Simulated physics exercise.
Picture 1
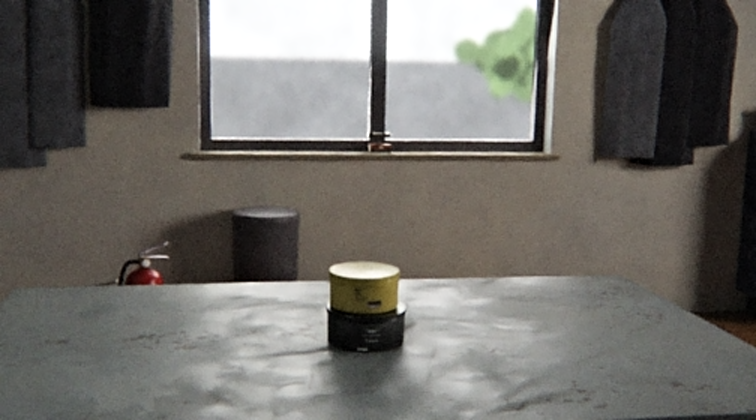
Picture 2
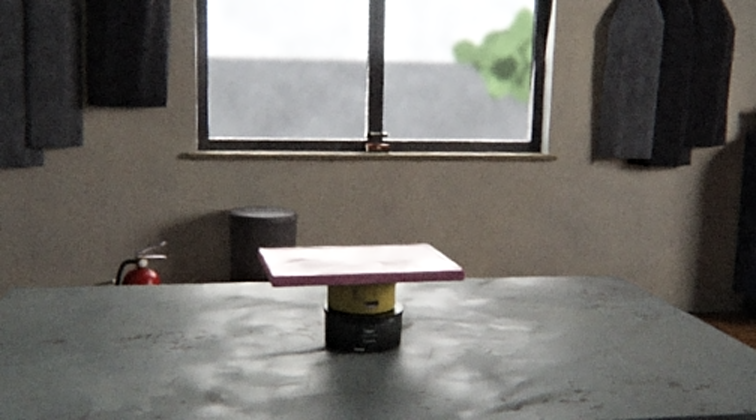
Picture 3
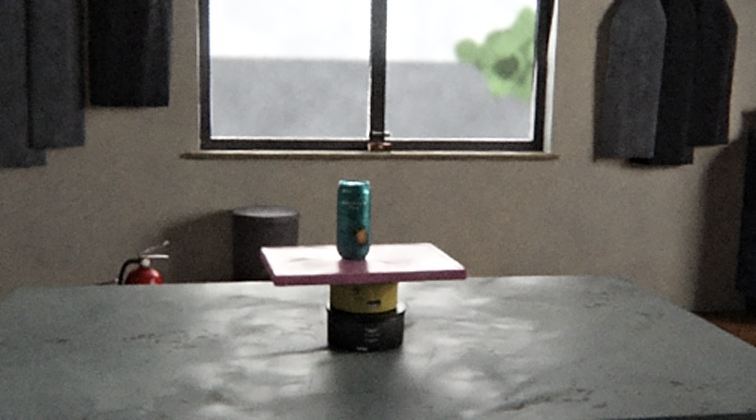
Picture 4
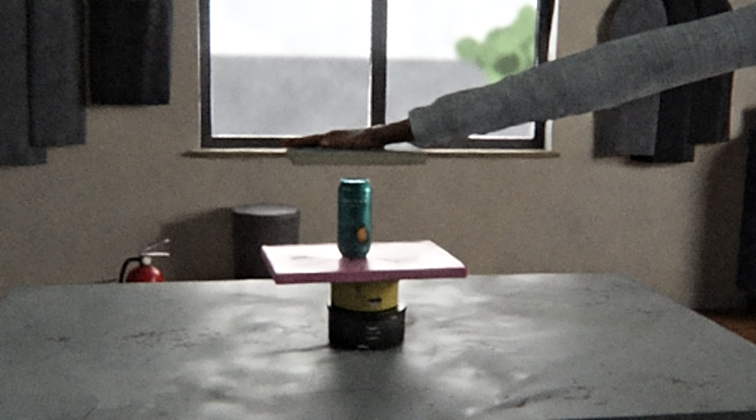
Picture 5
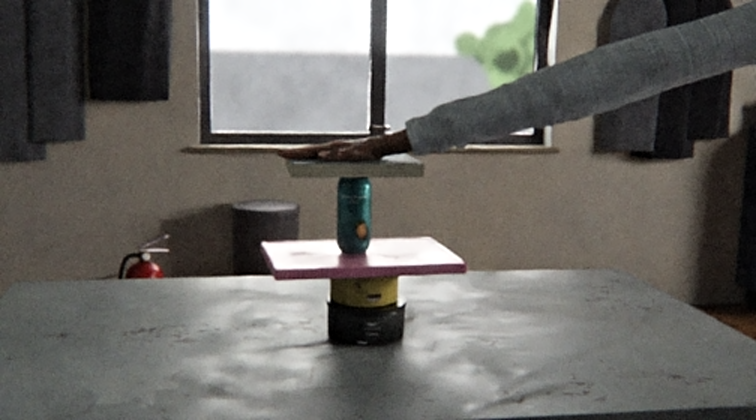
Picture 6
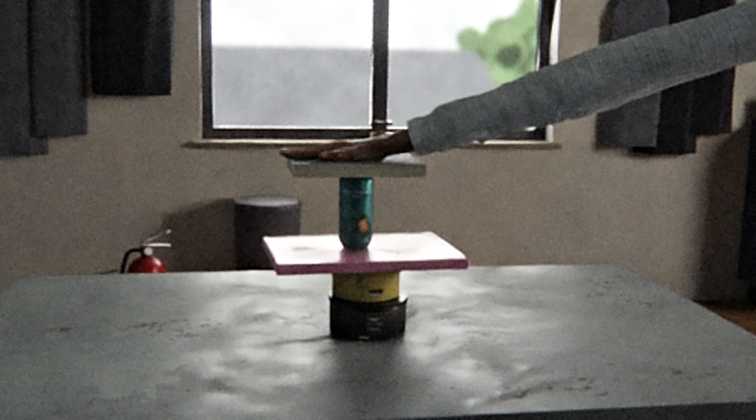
A pink tray appeared on top of a yellow and black tub stack, followed by a teal can, and then an arm from the right lowered a flat grey book onto the can.
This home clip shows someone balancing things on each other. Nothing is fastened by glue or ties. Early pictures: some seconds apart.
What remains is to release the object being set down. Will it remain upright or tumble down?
Looks like it is steady enough.
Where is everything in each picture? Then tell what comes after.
The last thing is not in view yet; black tub (366, 324), in the first picture.
The last thing is not in view yet; pink tray (357, 264), in the second picture.
The last thing is not in view yet; black tub (366, 323), in the third picture.
Still above its spot; grey book (354, 153); pink tray (360, 261), in the fourth picture.
Still above its spot; grey book (352, 165); black tub (366, 317), in the fifth picture.
In place under the hand; grey book (354, 165); pink tray (362, 252), in the sixth picture.
Then, 0.10 s later than the last frame, things are still on the move.
Then, 0.40 s later than the last frame, all is still.
Then, 0.80 s later than the last frame, grey book resting near (354, 166).
When it is over, all 5 as before. End places, in pixels of the last picture, grey book near (354, 166). The pile holds.
